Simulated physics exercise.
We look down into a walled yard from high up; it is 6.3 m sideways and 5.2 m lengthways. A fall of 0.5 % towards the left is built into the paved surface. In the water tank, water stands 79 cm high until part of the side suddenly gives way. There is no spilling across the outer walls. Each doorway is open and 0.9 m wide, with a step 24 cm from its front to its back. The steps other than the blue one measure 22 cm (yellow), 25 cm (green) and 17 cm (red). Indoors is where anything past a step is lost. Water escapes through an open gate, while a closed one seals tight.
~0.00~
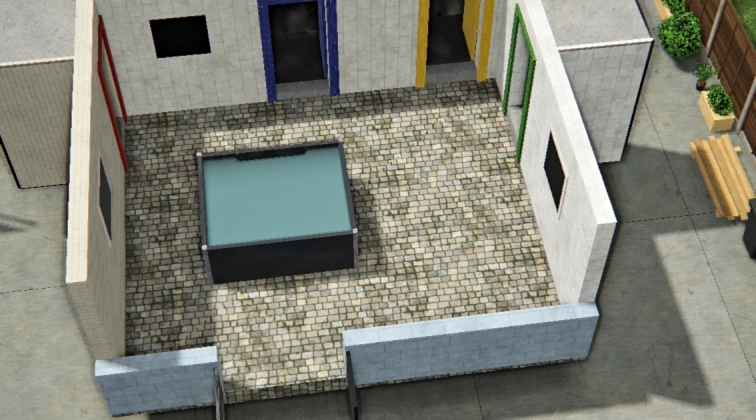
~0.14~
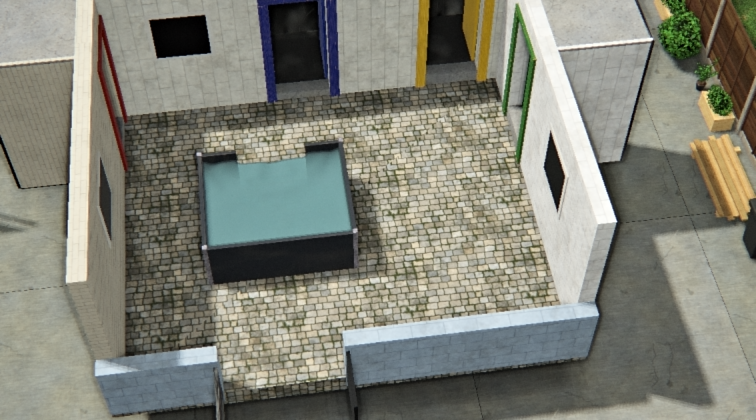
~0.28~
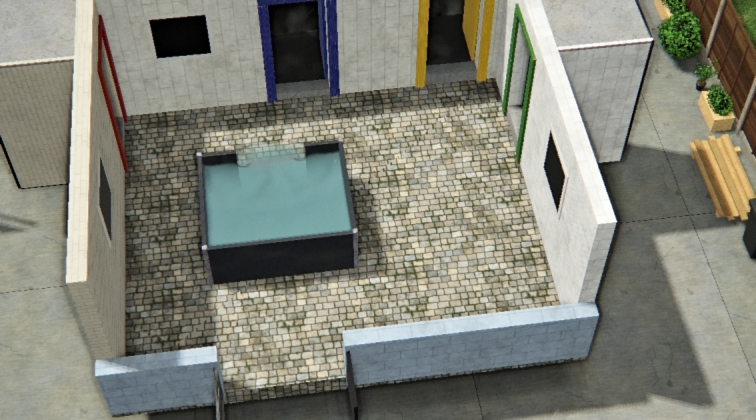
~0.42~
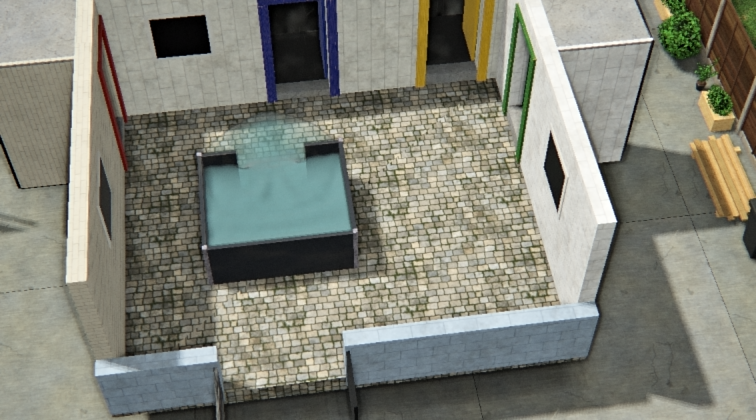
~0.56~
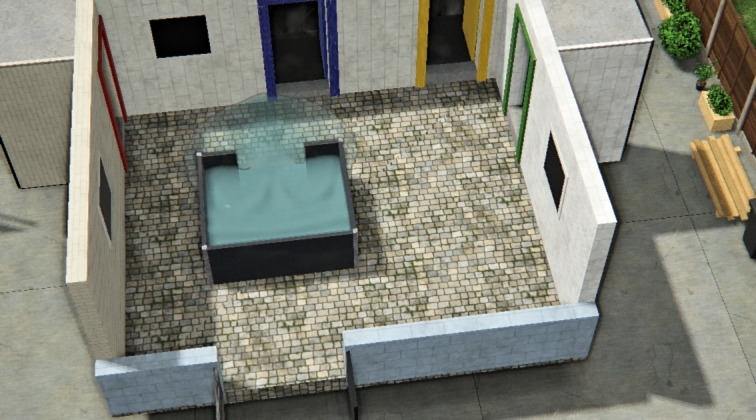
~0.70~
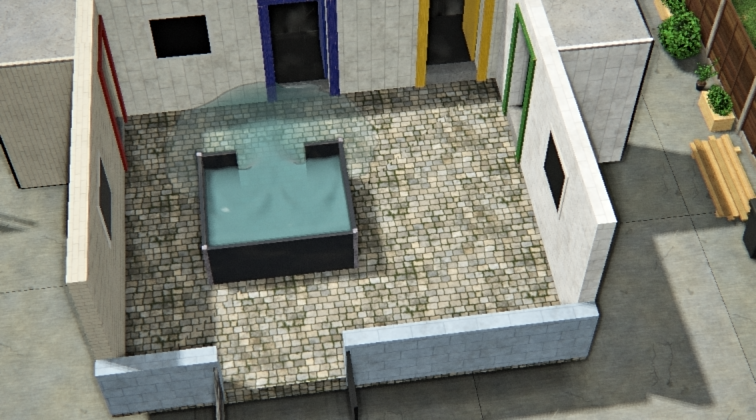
Water in a dark-sided tank in a walled, paved yard starts pouring through a gap in the far side, then fans out in a thin, widening sheet across the paving towards the back wall, reaching the blue doorway.
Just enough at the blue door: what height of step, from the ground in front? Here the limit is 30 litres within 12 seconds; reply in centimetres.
Some 33 cm.
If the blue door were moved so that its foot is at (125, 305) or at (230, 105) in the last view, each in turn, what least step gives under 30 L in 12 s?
In turn: About 9.5 cm, about 35 cm.
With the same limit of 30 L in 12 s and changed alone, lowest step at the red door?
Red door - some 29 centimetres.
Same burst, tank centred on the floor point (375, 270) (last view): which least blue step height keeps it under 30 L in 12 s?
Close to 27 cm would do it.
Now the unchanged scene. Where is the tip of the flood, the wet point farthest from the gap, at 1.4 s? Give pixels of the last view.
(446, 89).
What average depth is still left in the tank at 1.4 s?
Around 50 cm on average.
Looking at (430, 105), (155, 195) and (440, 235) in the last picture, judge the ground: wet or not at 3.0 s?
One by one: Drenched, drenched, clear.
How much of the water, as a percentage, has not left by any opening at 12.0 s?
Close to 72 in a hundred.
After 1.4 s water covers 20 % of the floor, deepest (44 cm) near (256, 109); 38 cm at the blue door, 72 litres in over its 15 cm step.
After 3.0 s water covers 45 % of the floor, deepest (29 cm) near (126, 130); 25 cm at the blue door, 219 litres in over its 15 cm step.
After 12.0 s water covers 95 % of the floor, deepest (11 cm) near (127, 389); 6 cm at the blue door, 264 litres in over its 15 cm step.
At the blue door as built, the water arrived by 0.7 s and peaked near 38 cm at 1.4 s.
Run again over the same 12 s with other heights there, 47 litres in over 30.5 cm, 4 litres over 41.5 cm. The limit of 30 litres is kept from about 33 cm up.
